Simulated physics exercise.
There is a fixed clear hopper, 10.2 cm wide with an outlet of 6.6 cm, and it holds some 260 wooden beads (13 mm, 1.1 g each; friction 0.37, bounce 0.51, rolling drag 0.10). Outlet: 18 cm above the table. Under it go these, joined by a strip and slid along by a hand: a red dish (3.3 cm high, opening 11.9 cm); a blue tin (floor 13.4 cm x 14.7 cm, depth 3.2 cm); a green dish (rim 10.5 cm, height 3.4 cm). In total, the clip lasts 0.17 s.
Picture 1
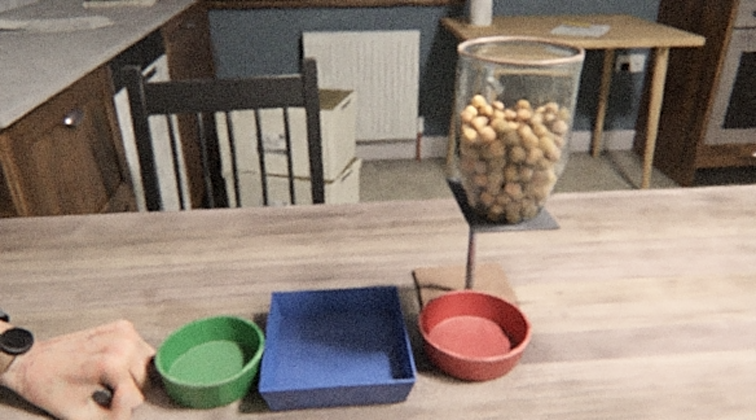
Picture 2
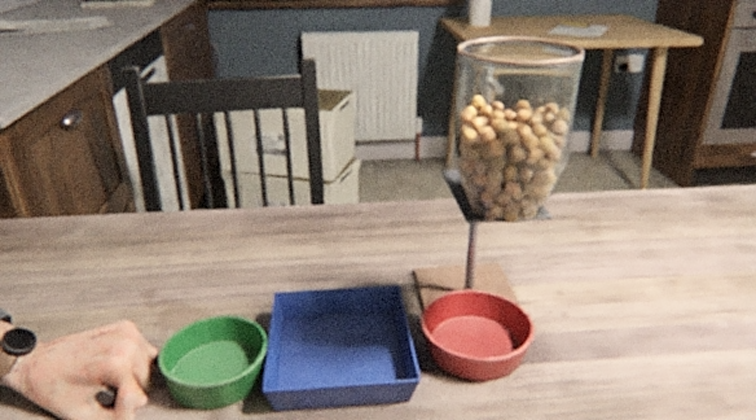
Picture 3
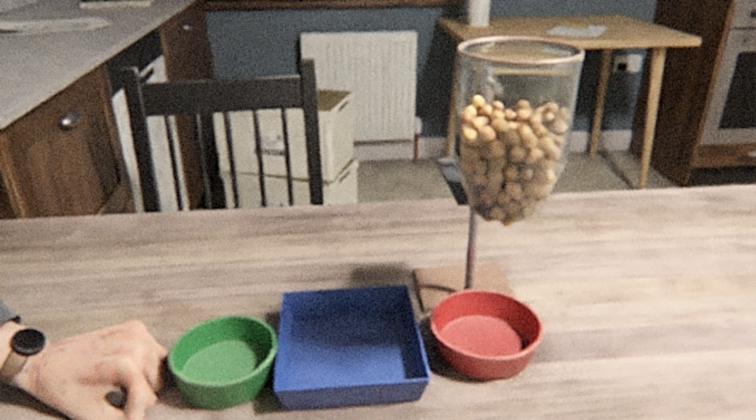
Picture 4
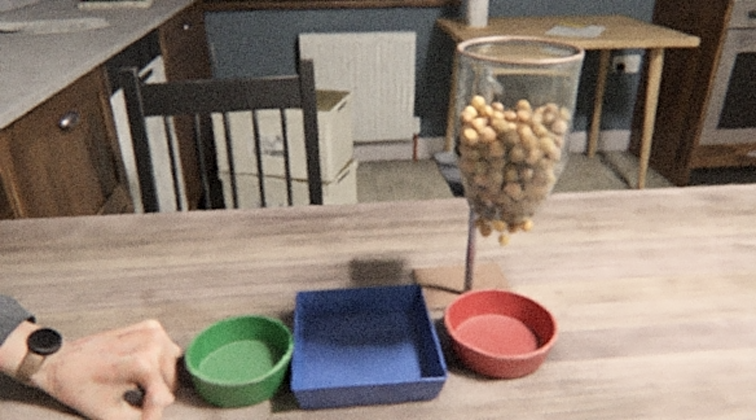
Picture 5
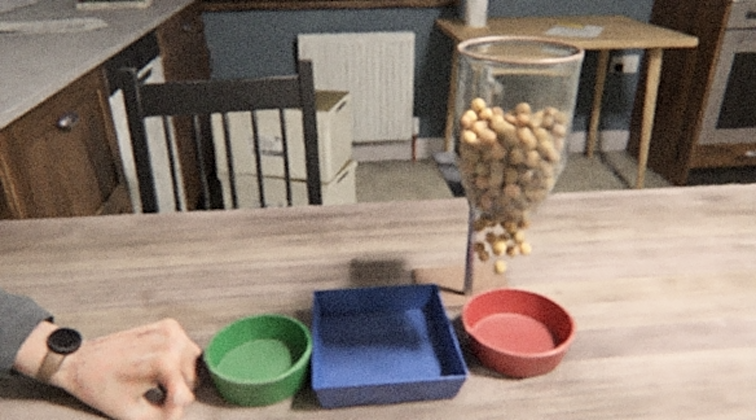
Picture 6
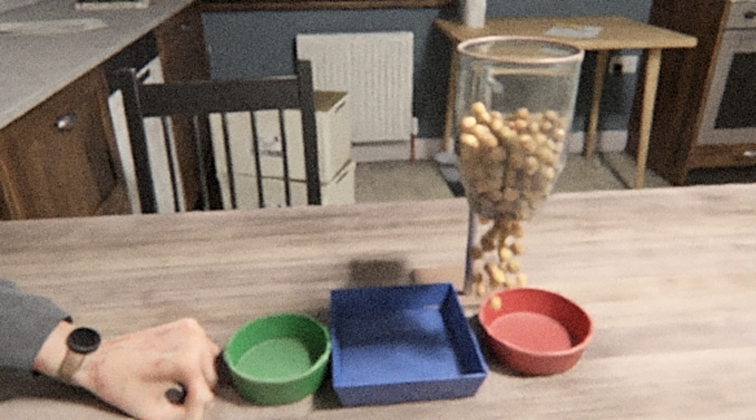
On a wooden table, a hand slides three dishes right as beads start dropping from a glass container.
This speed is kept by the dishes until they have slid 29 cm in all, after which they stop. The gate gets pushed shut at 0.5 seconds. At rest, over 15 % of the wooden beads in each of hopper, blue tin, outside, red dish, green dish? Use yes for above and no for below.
Hopper: No; blue tin: Yes; outside everything: No; red dish: No; green dish: Yes.
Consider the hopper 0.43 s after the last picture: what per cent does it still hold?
My best guess is some 5 per cent of the load.
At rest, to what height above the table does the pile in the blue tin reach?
It reaches about 3.0 cm above the table.
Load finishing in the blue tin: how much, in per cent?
55 %, roughly.
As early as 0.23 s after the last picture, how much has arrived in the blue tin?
It comes to near 45 in a hundred.
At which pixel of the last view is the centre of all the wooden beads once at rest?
Around (568, 340).
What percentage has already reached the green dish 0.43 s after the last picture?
So far it comes to around 30 per cent.
Then, 0.23 s after the last picture, hopper 30 %, blue tin 45 %, in the air 25 %; middle of all pieces on or above the table near (508, 269).
Then, 0.43 s after the last picture, blue tin 55 %, outside 5 %, green dish 30 %, in the air 5 %; middle of all pieces on or above the table near (553, 327).
Then, 0.60 s after the last picture, blue tin 55 %, outside 5 %, green dish 35 %; middle of all pieces on or above the table near (554, 334).
Then, 0.77 s after the last picture, blue tin 55 %, outside 10 %, green dish 35 %; middle of all pieces on or above the table near (554, 336).
In the end, hopper 5 %, blue tin 55 %, outside 10 %, red dish 0 %, green dish 35 %.
